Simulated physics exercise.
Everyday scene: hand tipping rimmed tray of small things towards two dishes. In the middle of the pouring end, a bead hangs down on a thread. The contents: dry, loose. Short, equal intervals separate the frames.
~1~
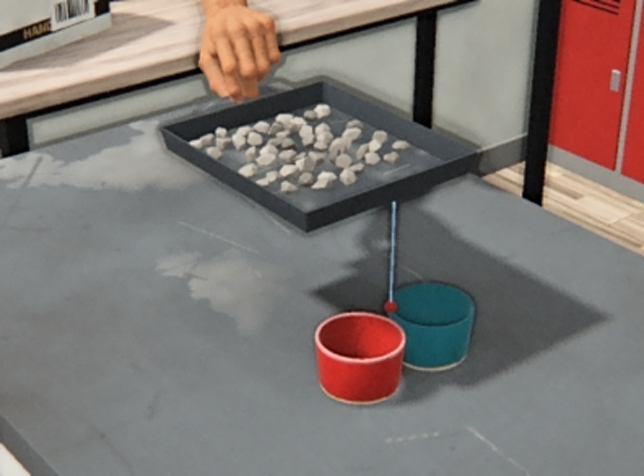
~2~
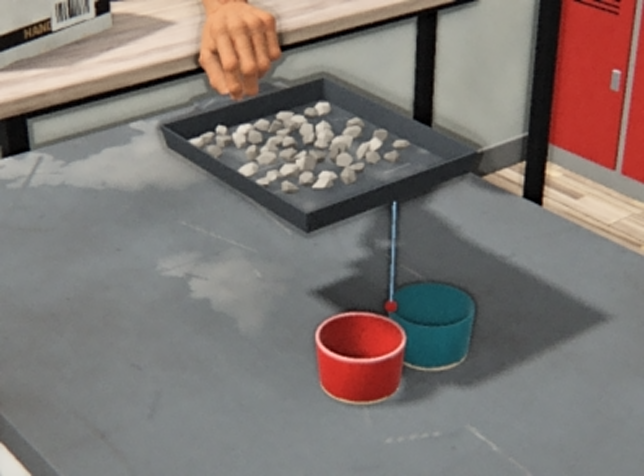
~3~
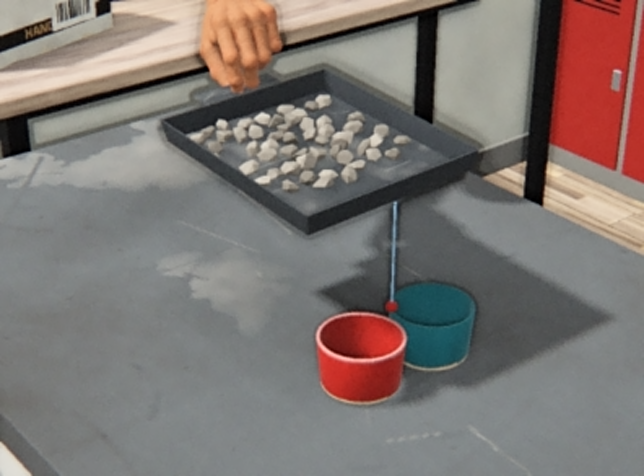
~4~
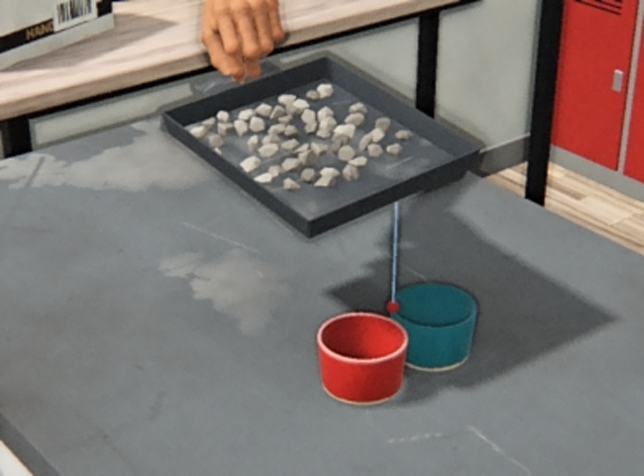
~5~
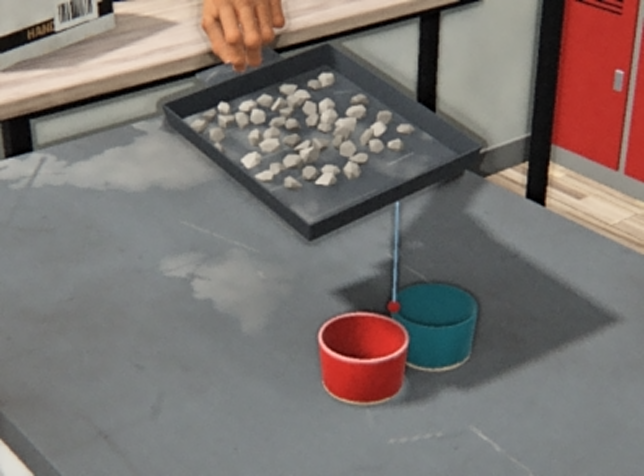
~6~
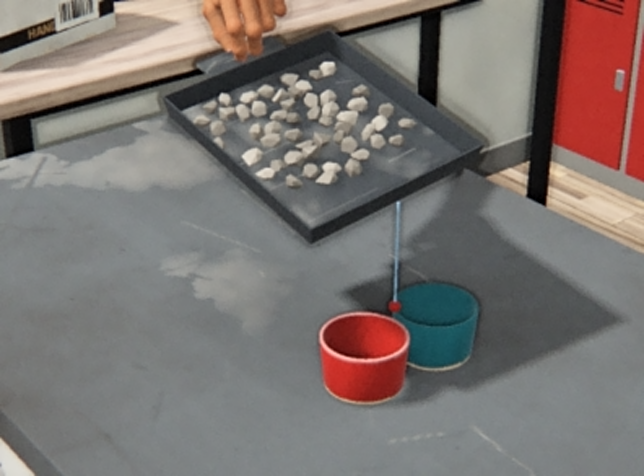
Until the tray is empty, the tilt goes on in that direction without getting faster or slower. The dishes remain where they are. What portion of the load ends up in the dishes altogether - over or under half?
The dishes catch a minority of the load.
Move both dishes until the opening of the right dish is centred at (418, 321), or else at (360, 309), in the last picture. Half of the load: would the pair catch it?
At place one the bulk; at place two the minor share.
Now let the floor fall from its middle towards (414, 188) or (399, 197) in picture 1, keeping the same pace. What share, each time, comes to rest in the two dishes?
In order: About 30, then 10 percent.
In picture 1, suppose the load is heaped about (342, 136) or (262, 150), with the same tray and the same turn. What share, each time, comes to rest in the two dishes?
It comes to about 20 per cent the first time and about 10 per cent the second.
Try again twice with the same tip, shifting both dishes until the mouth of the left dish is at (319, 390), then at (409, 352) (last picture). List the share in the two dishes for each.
You'd get 50 in a hundred first and 10 in a hundred after that.
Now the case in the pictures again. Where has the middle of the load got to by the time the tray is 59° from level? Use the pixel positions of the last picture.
The middle of the pieces sits at roughly (331, 197).
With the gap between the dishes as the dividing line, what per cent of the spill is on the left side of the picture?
Near 90 in a hundred.
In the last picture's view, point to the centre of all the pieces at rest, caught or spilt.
Centre at rest, last view: Approx. (310, 415).
Soon after the last picture, tray tipped steeply; nearly all on the tray; a stray few in the air.
A little later, tray tipped right over; about half on the tray; a stray few in the left dish; about a quarter outside both; a small part in the air.
Later still, tray tipped past a quarter turn; about a quarter in the left dish; most outside both.
At rest, tray tipped past a quarter turn; about a quarter in the left dish; none in the right dish; most outside both.
